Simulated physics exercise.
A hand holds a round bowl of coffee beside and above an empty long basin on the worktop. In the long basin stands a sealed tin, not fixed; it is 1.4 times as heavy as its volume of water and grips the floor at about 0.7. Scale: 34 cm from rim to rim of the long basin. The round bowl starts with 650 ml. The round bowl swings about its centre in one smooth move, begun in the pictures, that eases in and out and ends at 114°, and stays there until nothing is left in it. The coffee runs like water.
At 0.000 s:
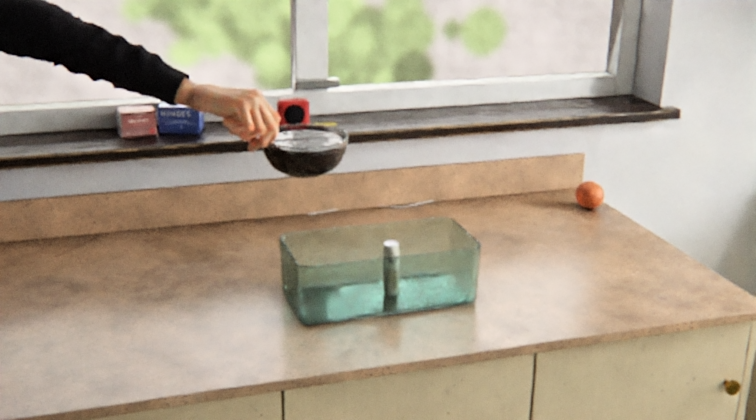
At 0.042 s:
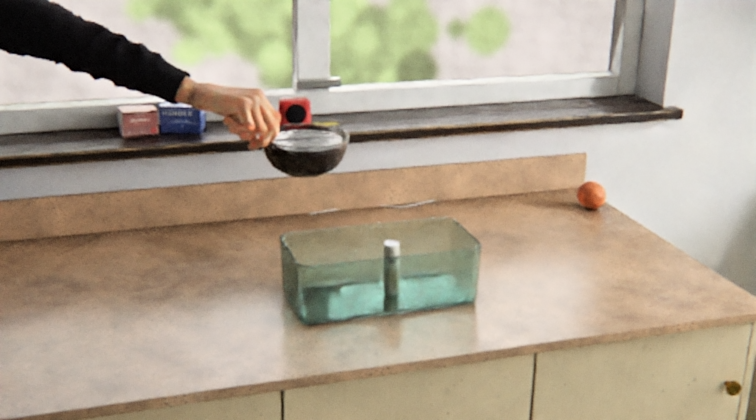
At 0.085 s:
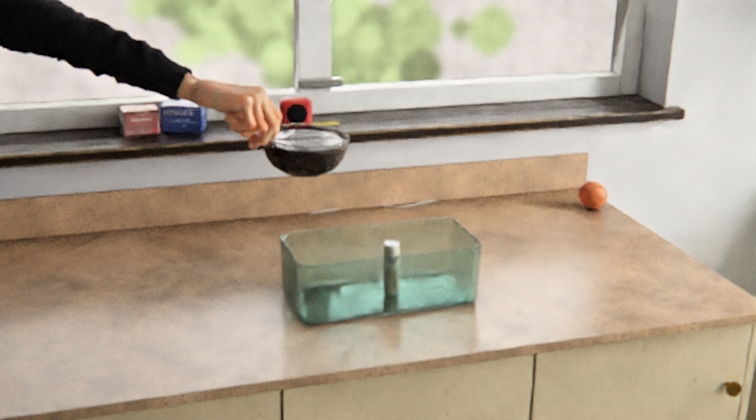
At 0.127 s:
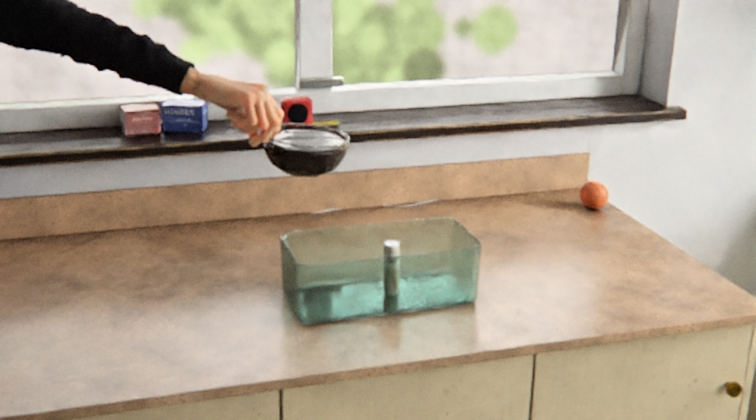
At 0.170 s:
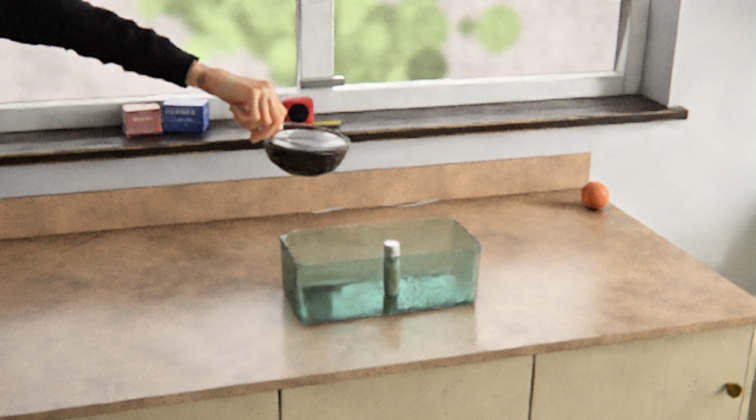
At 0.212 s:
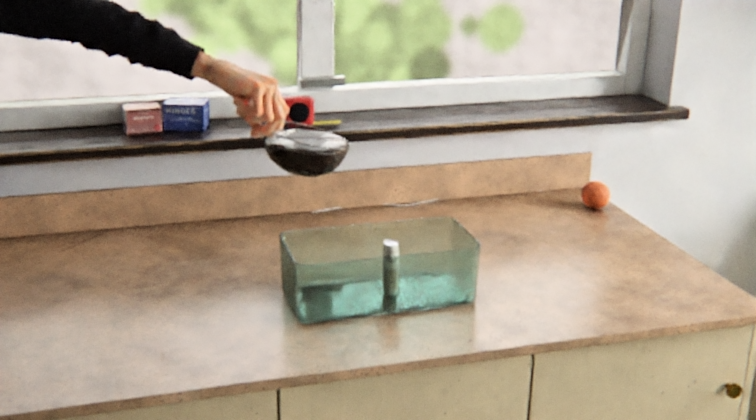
A hand in a dark sleeve reaches in from the left before a window, holding a round bowl of dark coffee above a worktop, seen from slightly above. Below stands a long greenish glass basin by a small pale-topped tin, with an orange fruit at right and pink, blue and red boxes on the dark sill. The hand slowly tilts the bowl rightward, while the view stays nearly still.
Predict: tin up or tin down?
It remains upright.
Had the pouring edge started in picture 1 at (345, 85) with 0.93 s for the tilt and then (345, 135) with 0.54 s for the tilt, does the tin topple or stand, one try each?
First it stays up; then it goes over.
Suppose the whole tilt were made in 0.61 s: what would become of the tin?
Then it keeps standing.
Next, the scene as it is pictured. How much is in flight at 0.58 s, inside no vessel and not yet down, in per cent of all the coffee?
Some 52 per cent.
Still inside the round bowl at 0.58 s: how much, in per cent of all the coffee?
Near 26 in a hundred.
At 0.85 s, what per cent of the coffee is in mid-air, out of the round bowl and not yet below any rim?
Near 5 in a hundred.
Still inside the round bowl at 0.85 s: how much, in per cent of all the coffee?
Some 0 per cent.
By 0.58 s the tilt is 78° and 26 per cent is still to pour; the tin stands where it began.
By 0.85 s the tilt is 112° and 0 per cent is still to pour; the tin stands where it began.
By 1.13 s the tilt is 114° and 0 per cent is still to pour; the tin stands where it began.
By 1.43 s the tilt is 114° and 0 per cent is still to pour; the tin stands where it began.
At rest the tin stands where it began.
